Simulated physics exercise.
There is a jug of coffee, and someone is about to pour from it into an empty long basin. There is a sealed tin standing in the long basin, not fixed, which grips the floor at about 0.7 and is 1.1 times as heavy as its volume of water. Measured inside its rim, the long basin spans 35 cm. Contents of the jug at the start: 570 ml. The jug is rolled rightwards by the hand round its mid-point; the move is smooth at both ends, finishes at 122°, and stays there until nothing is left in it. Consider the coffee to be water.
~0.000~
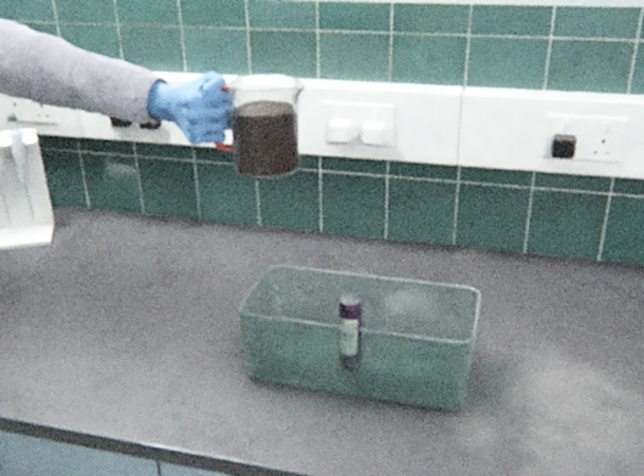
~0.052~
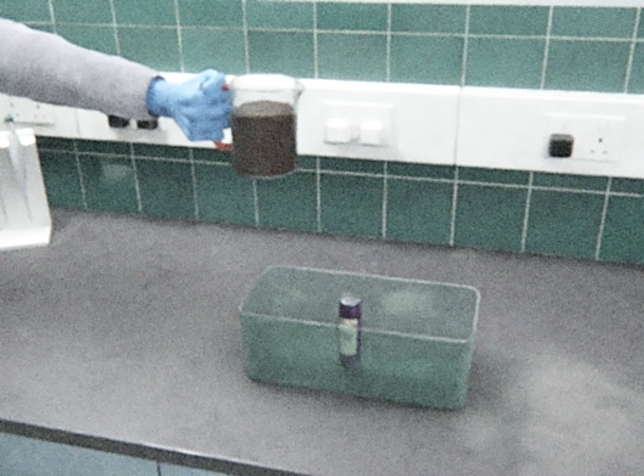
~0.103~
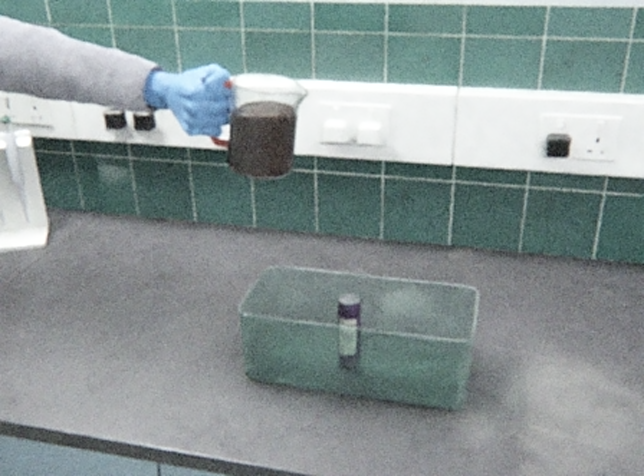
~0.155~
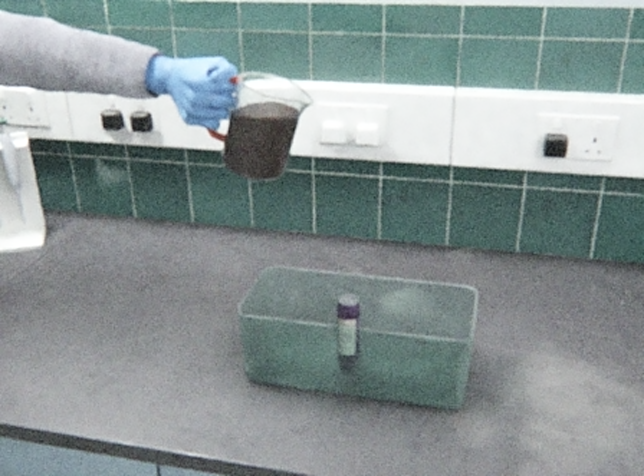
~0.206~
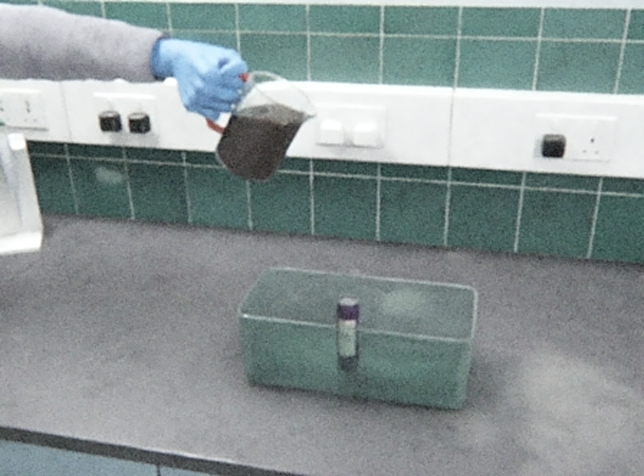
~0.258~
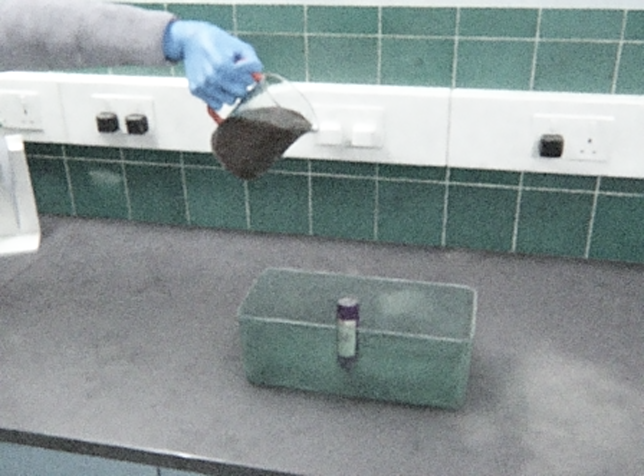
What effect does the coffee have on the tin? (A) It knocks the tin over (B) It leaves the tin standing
Answer: B.
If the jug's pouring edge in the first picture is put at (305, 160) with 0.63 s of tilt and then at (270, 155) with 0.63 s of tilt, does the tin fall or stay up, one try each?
The tin overturns the first time and stays vertical the second time.
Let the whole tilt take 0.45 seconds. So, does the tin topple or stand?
Outcome - the tin stays erect.
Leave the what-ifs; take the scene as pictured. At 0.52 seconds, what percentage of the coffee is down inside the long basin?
Near 3 in a hundred.
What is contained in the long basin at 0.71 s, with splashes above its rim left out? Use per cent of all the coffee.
Some 60 percent of the total.
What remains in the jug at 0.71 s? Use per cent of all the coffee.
Around 6 percent of it.
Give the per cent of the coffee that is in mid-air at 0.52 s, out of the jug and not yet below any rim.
About 44 per cent.
After 0.52 s the tilt is 113° and 53 per cent is still to pour; the tin stands where it began.
After 0.71 s the tilt is 122° and 6 per cent is still to pour; the tin stands where it began.
After 0.91 s the tilt is 122° and 0 per cent is still to pour; the tin stands where it began.
After 1.13 s the tilt is 122° and 0 per cent is still to pour; the tin stands where it began.
In the end the tin stands where it began.
